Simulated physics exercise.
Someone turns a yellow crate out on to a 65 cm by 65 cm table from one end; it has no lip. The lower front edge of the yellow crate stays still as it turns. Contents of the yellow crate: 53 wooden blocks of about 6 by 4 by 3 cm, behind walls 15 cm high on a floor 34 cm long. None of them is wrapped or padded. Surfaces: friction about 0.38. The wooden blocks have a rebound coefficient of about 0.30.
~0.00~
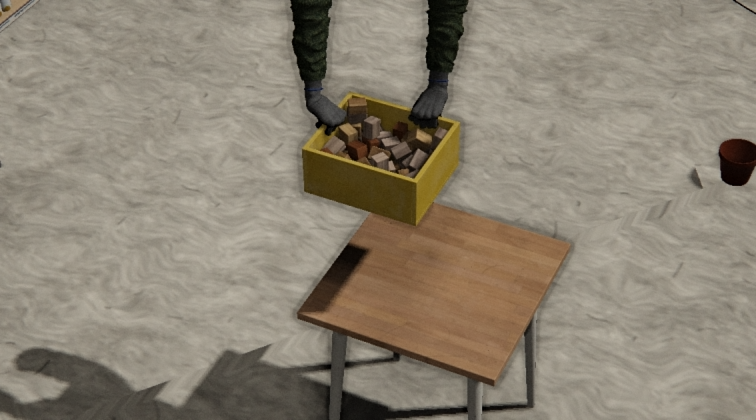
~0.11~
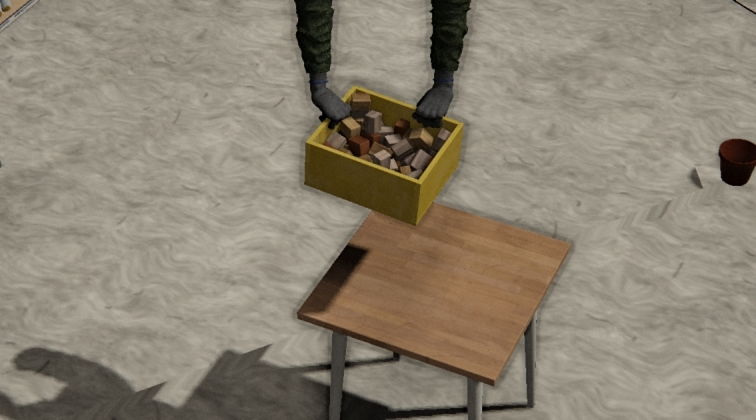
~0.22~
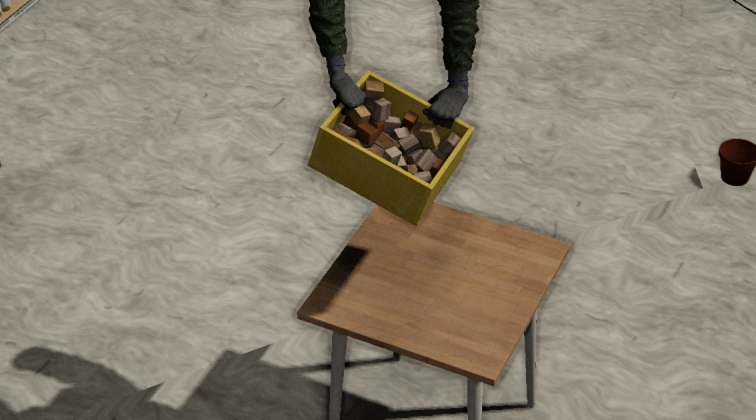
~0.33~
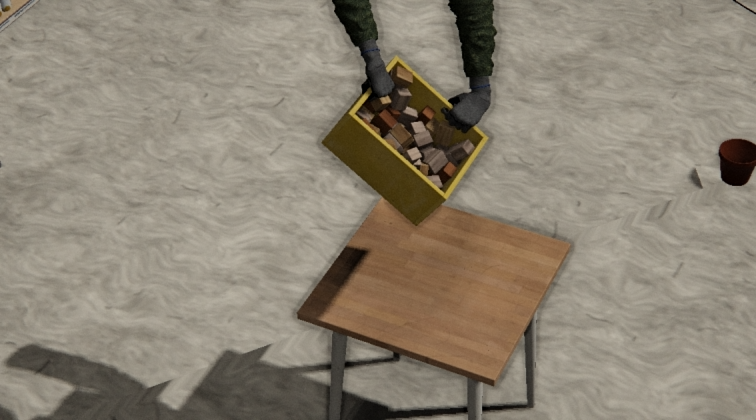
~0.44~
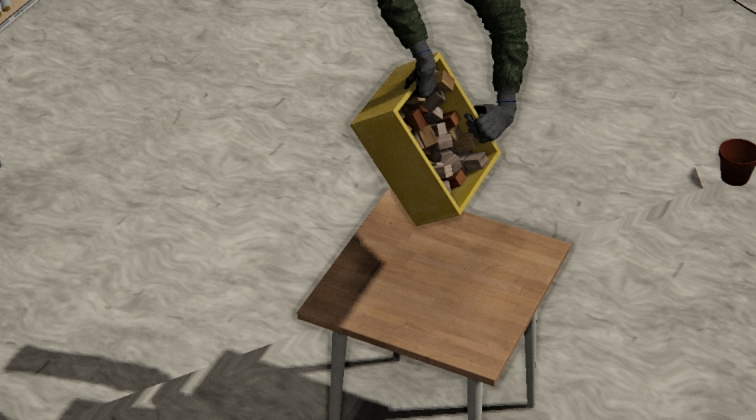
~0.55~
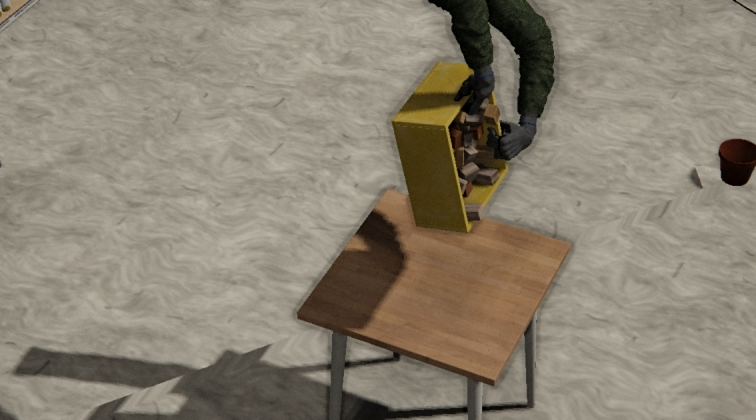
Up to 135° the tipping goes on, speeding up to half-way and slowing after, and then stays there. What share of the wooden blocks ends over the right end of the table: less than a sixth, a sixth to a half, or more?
The right end of the table ends up with a majority of them over it.
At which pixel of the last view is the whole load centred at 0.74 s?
You'd find the load's middle at roughly (491, 198).
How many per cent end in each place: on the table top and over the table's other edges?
First place roughly 25 per cent, second place roughly 0 per cent.
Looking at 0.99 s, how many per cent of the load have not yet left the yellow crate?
I'd say close to 10 per cent of it is still inside.
After 0.74 s, tilt 112°; 40 still in the yellow crate and 13 in the air.
After 0.99 s, tilt 135°; 5 still in the yellow crate, 22 on the table top, 18 over the right end of the table and 8 in the air.
After 1.32 s, tilt 135°; 19 on the table top and 34 over the right end of the table.
Outcome (at 1.76 s), 13 on the table top, 39 over the right end of the table and 1 over the table's other edges. Asked share, 39 of 53, 74 per cent.
